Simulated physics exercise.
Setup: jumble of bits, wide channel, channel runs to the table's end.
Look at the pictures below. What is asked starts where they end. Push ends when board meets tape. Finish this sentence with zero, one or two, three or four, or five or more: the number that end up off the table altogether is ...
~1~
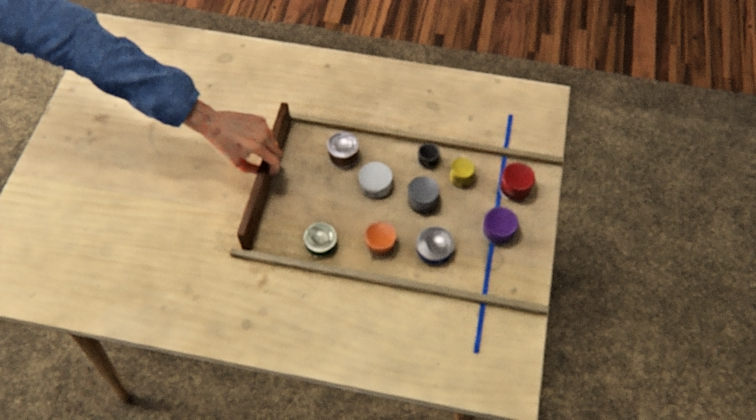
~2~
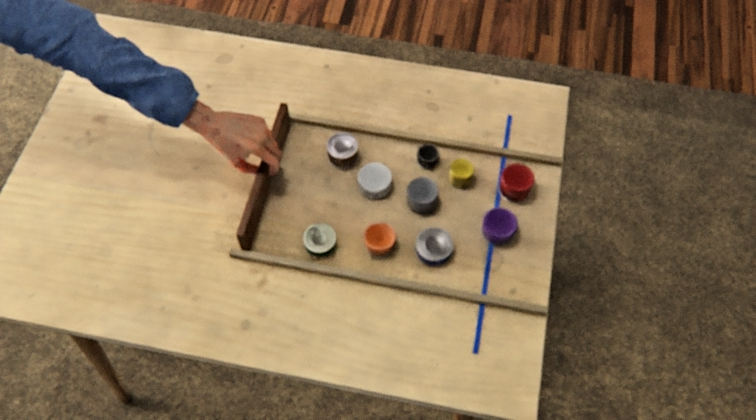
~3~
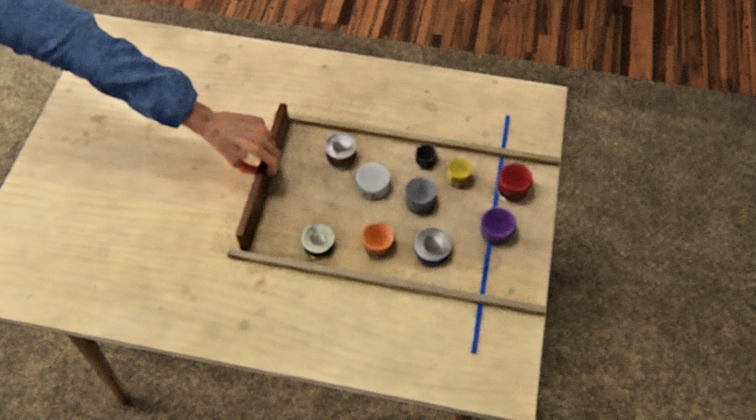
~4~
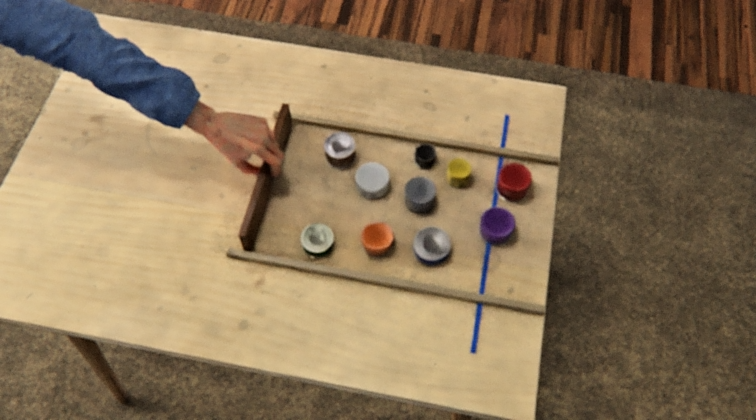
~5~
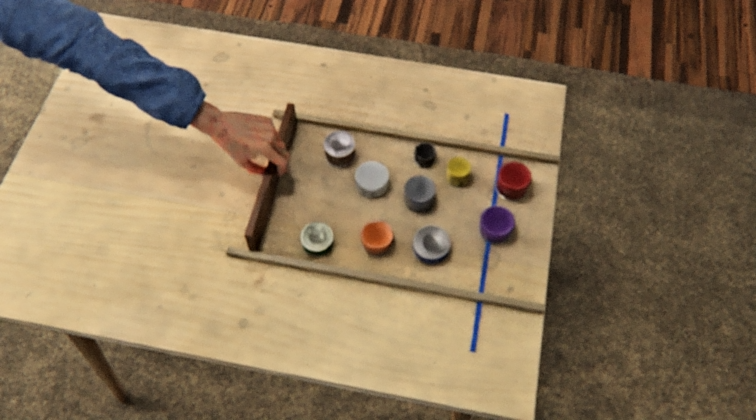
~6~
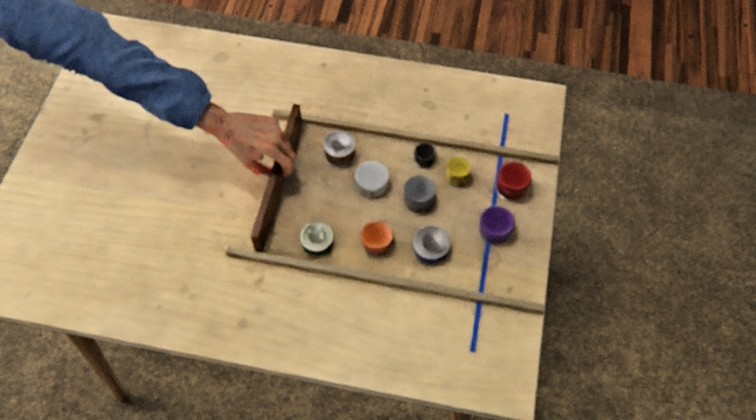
The number that end up off the table altogether is one or two.
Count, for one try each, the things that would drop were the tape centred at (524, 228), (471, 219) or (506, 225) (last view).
5, 0, 2.
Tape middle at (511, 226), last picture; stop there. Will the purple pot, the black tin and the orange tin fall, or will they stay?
In order, the purple pot goes off the edge, then the black tin keeps its spot, then the orange tin keeps its spot.
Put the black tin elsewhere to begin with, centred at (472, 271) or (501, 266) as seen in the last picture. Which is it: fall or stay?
Results in order - still up; still up.
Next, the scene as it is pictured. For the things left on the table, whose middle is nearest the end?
I'd go with the blue pot.
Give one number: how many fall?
Altogether the count is 2.
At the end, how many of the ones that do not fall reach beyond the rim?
My count gives 1.
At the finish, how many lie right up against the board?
It touches 4.
A little later, none off yet; red pot at rest near (513, 182); purple pot at rest near (496, 225); yellow tub at rest near (458, 172).
Next, none off yet; red pot at rest near (513, 182); purple pot at rest near (498, 226); yellow tub shifted a little near (471, 175).
When it is over, the number that fall off is one or two; down, purple pot and red pot.
